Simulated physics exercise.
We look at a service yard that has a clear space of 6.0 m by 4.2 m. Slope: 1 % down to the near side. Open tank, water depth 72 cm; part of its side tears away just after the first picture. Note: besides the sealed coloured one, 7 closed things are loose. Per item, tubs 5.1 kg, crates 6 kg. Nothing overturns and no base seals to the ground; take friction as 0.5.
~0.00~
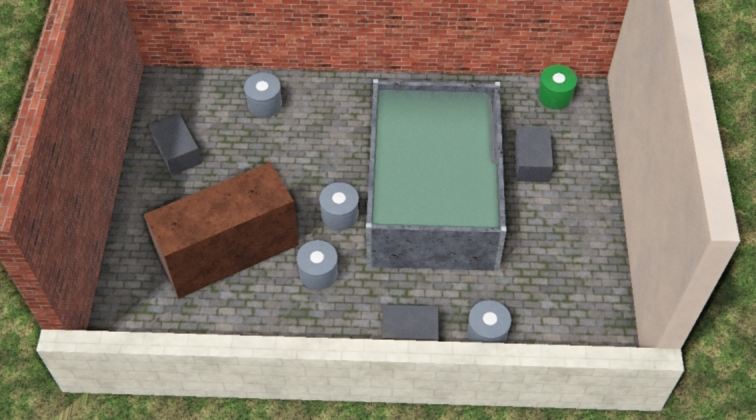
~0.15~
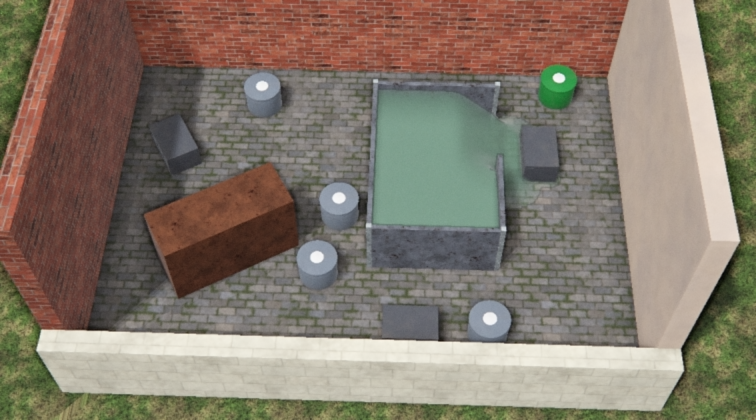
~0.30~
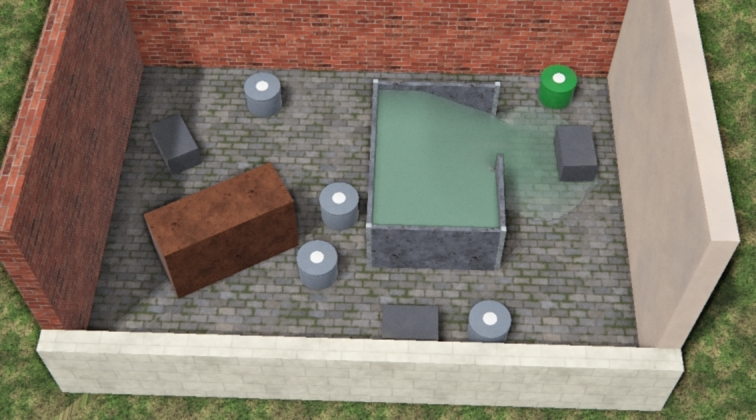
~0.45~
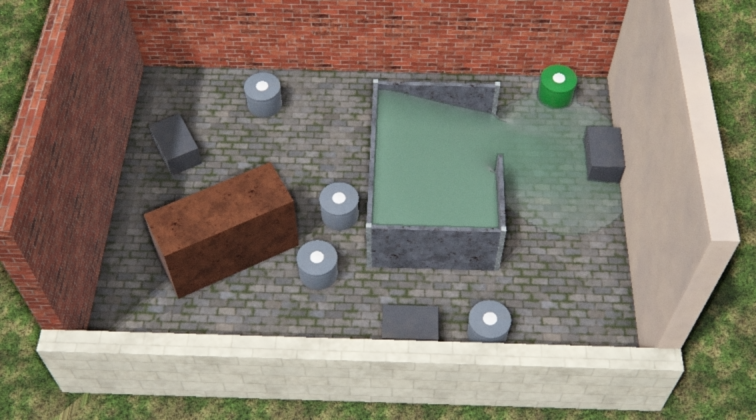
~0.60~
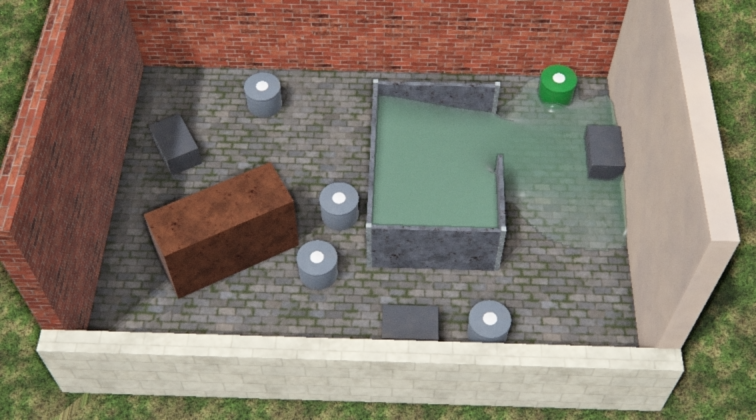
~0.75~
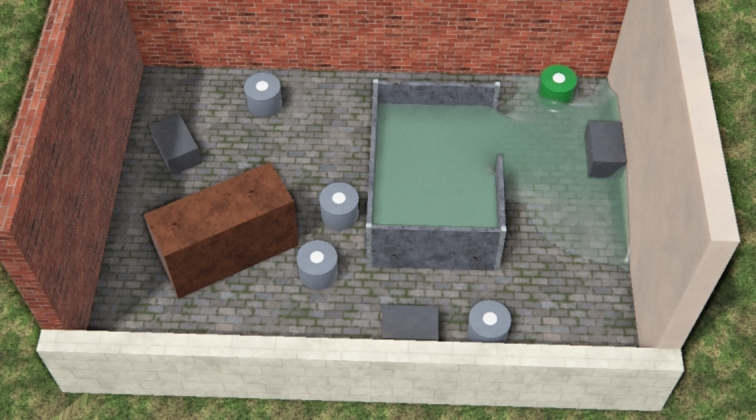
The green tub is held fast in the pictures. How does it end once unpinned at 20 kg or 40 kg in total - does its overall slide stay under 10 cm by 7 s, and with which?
Neither total keeps it under.
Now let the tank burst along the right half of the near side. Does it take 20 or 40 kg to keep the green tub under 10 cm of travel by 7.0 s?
Under that change, only the second option works.
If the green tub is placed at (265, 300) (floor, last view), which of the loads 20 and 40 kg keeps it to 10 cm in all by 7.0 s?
Only the larger holds.
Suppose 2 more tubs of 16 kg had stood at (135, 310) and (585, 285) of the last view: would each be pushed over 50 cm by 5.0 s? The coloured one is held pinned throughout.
The first is within the limit, the second over the limit.
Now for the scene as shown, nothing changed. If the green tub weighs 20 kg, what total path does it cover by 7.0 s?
All together it comes to about 500 cm.
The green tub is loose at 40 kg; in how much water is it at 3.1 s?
Around 13 cm.
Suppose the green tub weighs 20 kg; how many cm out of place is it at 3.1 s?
Roughly 300 cm.
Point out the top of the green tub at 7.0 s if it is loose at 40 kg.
Position estimate: Around (398, 85).
After 1.4 s the green tub would be 20 cm from its start with 20 kg and 4 cm from its start with 40 kg; 25 cm of water round it then.
After 3.1 s the green tub would be 297 cm from its start with 20 kg and 136 cm from its start with 40 kg; 13 cm of water round it then.
After 4.9 s the green tub would be 430 cm from its start with 20 kg and 201 cm from its start with 40 kg; 11 cm of water round it then.
After 7.0 s the green tub would be 436 cm from its start with 20 kg and 201 cm from its start with 40 kg; 8 cm of water round it then.
